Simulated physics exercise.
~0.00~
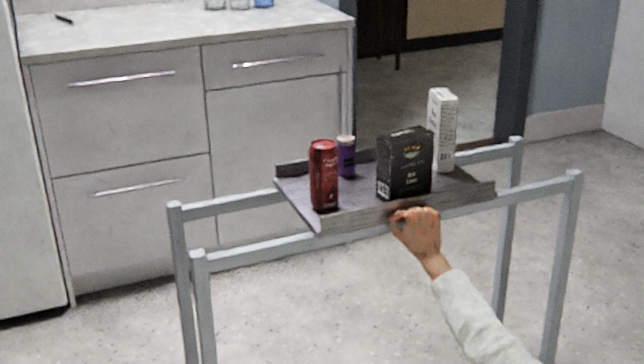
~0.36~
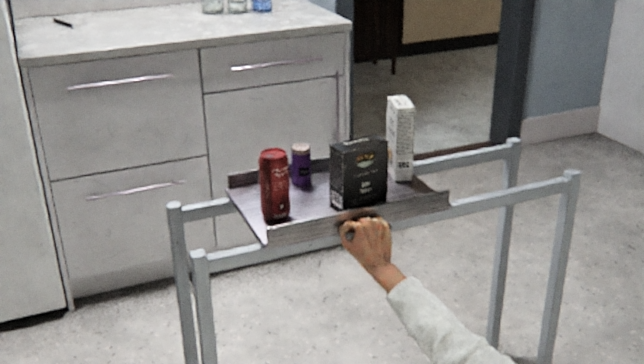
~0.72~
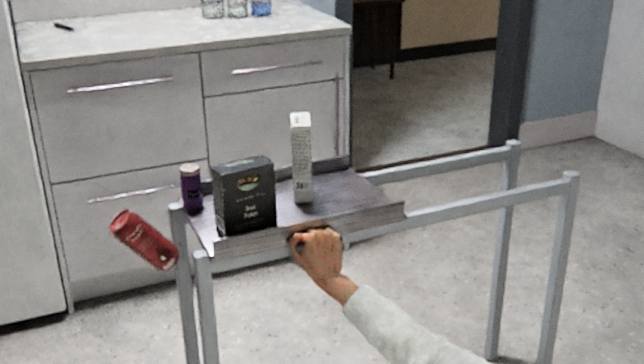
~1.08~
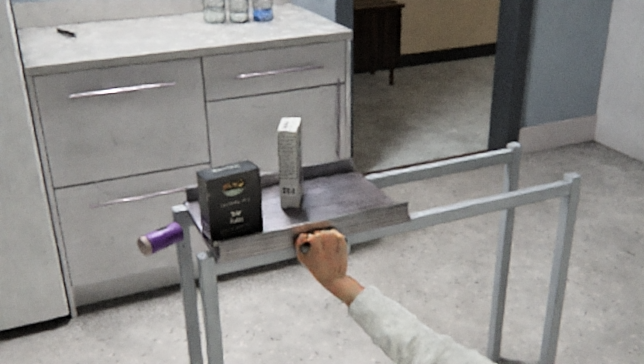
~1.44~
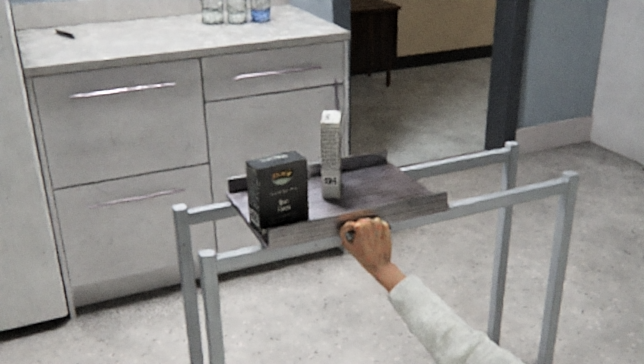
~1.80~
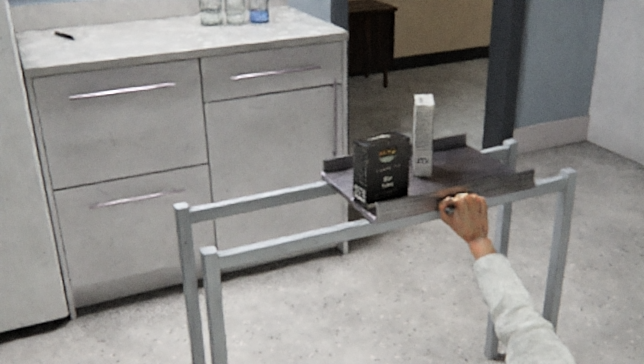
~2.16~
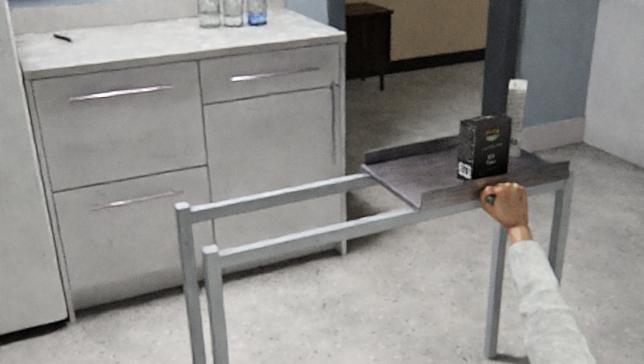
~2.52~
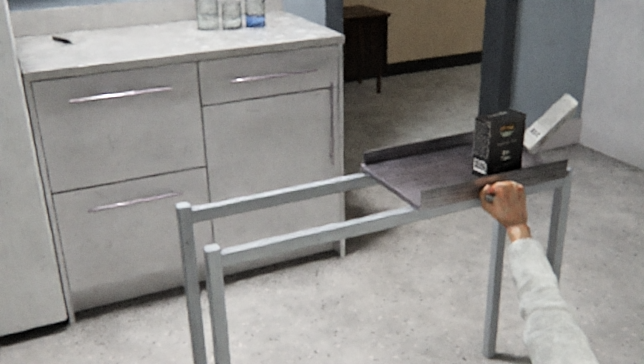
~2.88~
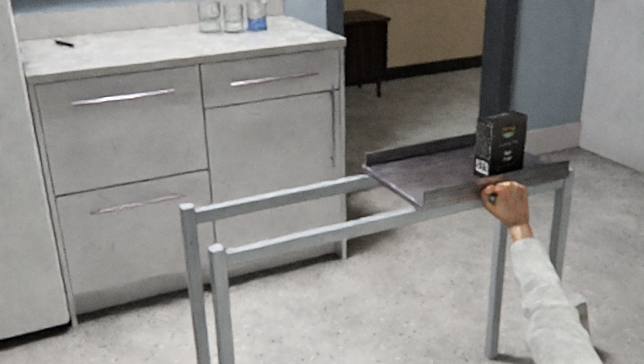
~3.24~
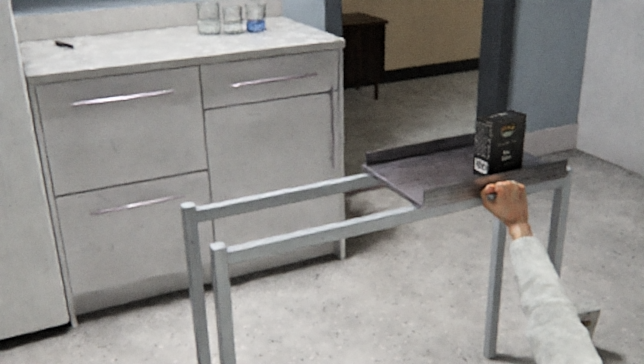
To begin with, a hand grips the front edge of a sliding tray on a metal rack, with a red can, a purple shaker, a black packet and a white packet standing on it. The hand moves the tray left, and the red can tips off the left end. The purple shaker follows, toppling over the same end. The hand then draws the tray back to the right end of the rack, where the white packet tilts and drops off. Finally, the tray rests at the right with only the black packet still upright on it.
